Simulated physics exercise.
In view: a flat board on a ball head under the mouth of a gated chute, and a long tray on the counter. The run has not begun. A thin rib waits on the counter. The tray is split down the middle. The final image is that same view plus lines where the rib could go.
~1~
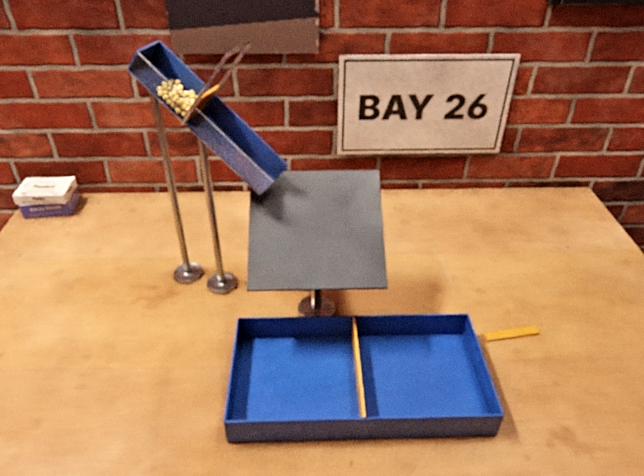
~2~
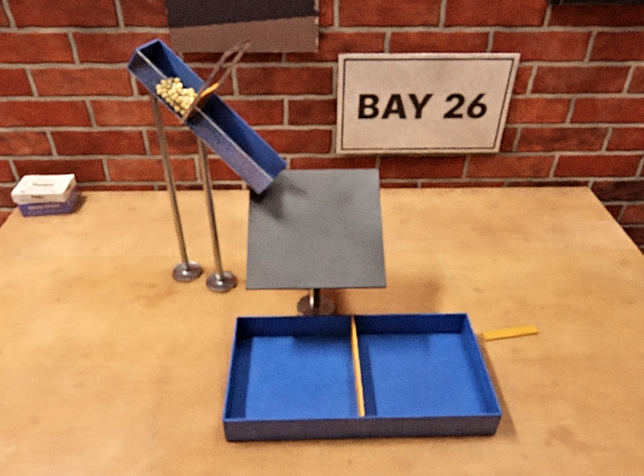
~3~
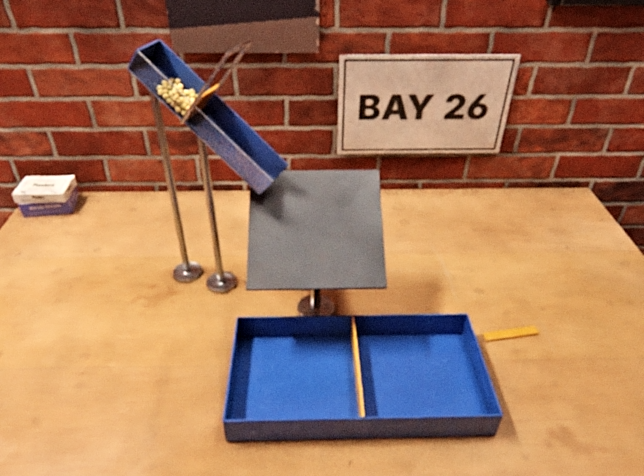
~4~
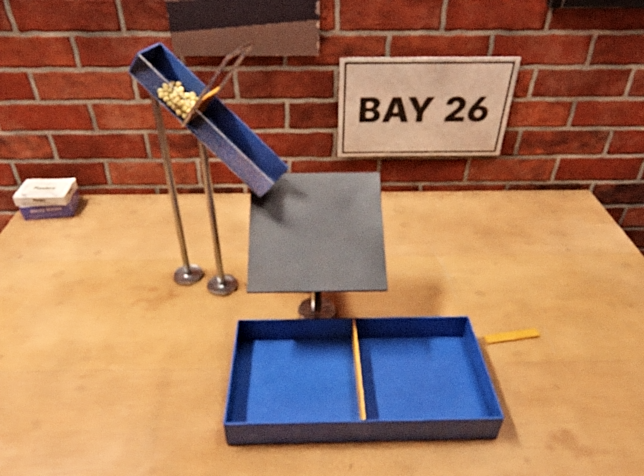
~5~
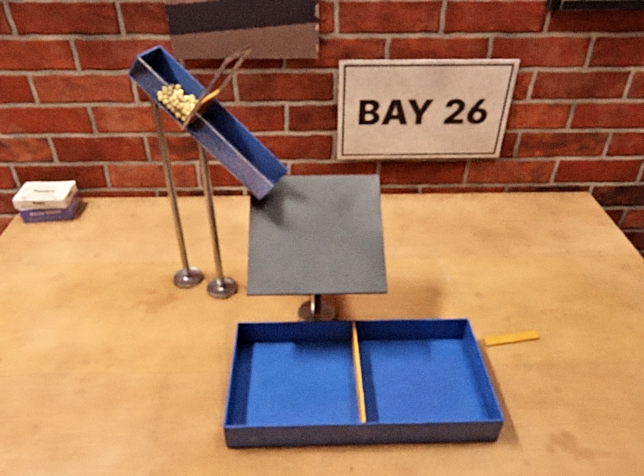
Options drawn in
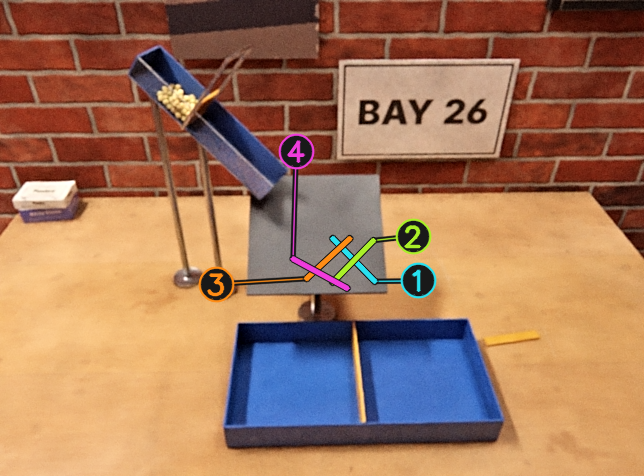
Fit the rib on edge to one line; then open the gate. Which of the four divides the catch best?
I would pick line 1.
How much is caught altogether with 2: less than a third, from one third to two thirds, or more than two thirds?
More than two thirds.
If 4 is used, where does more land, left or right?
More lands on the right.
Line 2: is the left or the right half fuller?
The left half.
On the marked copy, line 1 from (332, 238) to (374, 281); line 2 from (373, 240) to (332, 282); line 3 from (349, 238) to (306, 278); line 4 from (293, 258) to (347, 288).
With 1, of what is caught, about half in the left half, about half in the right.
With 2, of what is caught, nearly all in the left half, a stray few in the right.
With 3, of what is caught, nearly all in the left half, a stray few in the right.
With 4, of what is caught, a small part in the left half, most in the right.
